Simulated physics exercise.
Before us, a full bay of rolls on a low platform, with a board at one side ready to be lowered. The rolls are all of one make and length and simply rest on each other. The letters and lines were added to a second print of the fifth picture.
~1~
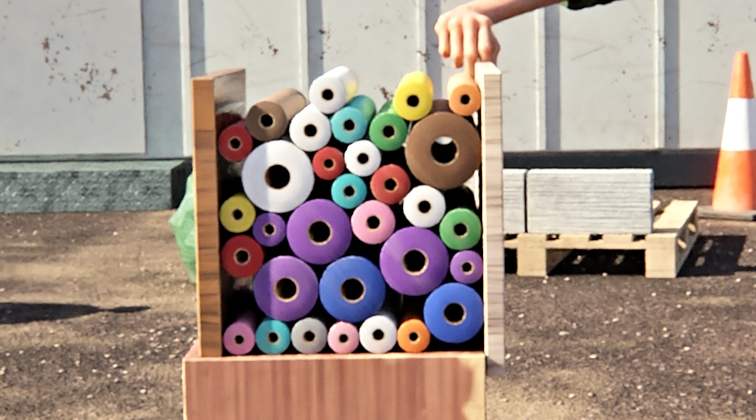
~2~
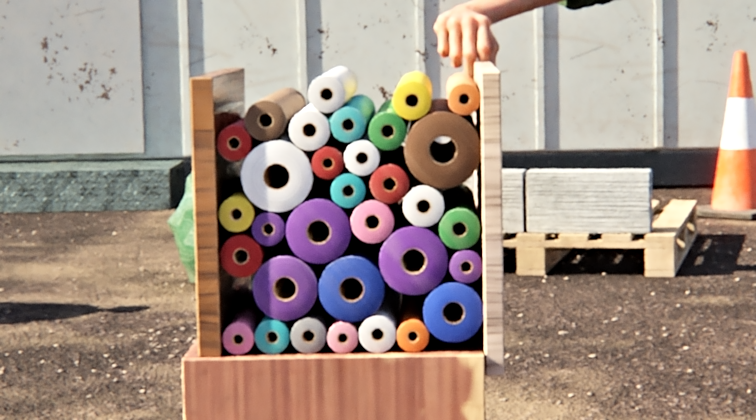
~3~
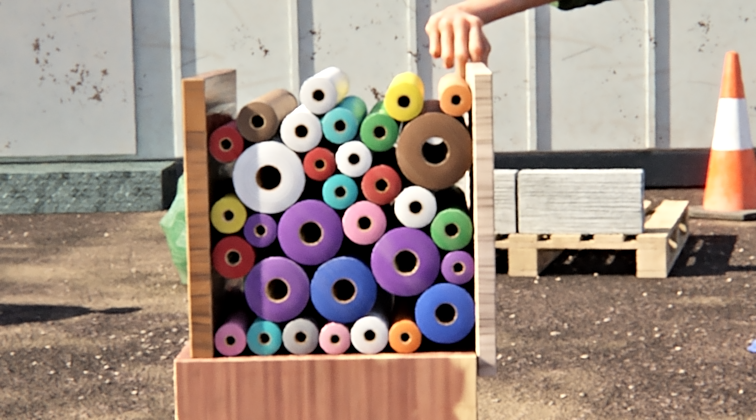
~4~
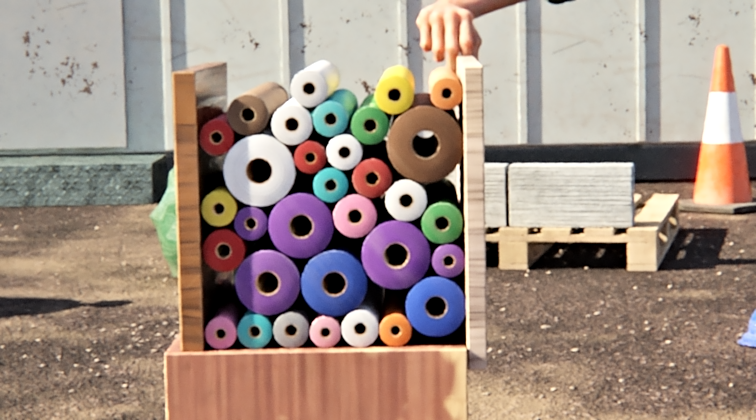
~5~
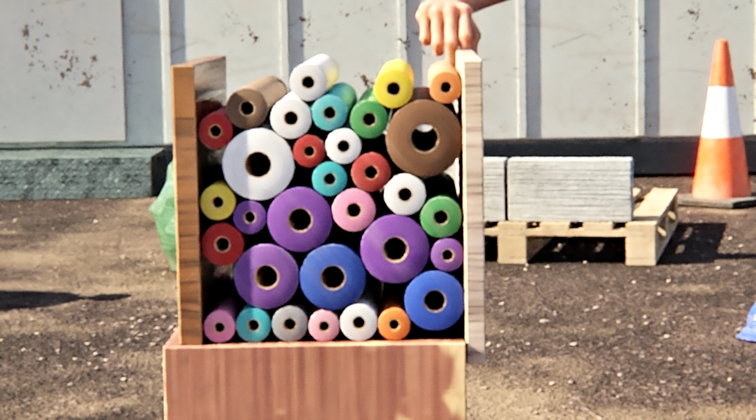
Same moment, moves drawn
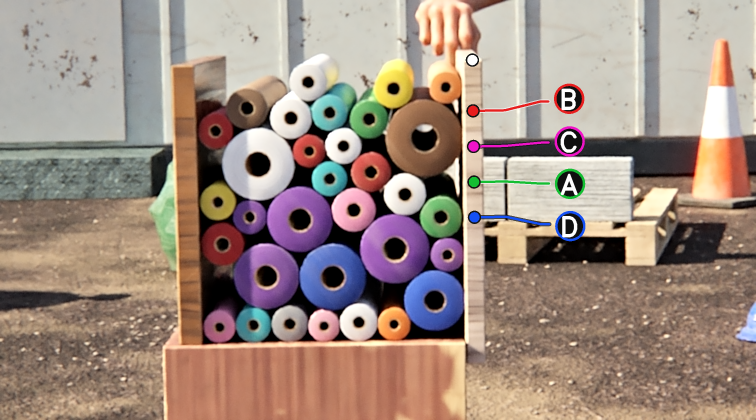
The camera, facing the open front of a bay of rolls in a paved yard before a pale panelled wall, drifts slightly right and down. Purple, blue, white, brown and smaller multicoloured rolls sit stacked between upright boards, with grey blocks on a pallet and an orange-and-white cone to the right. The rolls and boards stay still while a hand rests atop the right board, and everything shifts slightly left and up in view.
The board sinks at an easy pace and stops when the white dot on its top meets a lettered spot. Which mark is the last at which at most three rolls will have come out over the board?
No lower than A.
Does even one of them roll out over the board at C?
At C: Yes.
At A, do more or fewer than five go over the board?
Fewer than five.
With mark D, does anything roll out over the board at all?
Yes, at D.
On the copy, A at (474, 182); B at (473, 111); C at (474, 147); D at (475, 217); the white dot at (473, 60).
On A. First, top of the board (463, 119).
Then, top of the board (464, 181).
Finally, top of the board (464, 181), one out over the board.
By contrast, B none out over the board; C one out over the board; D four out over the board.
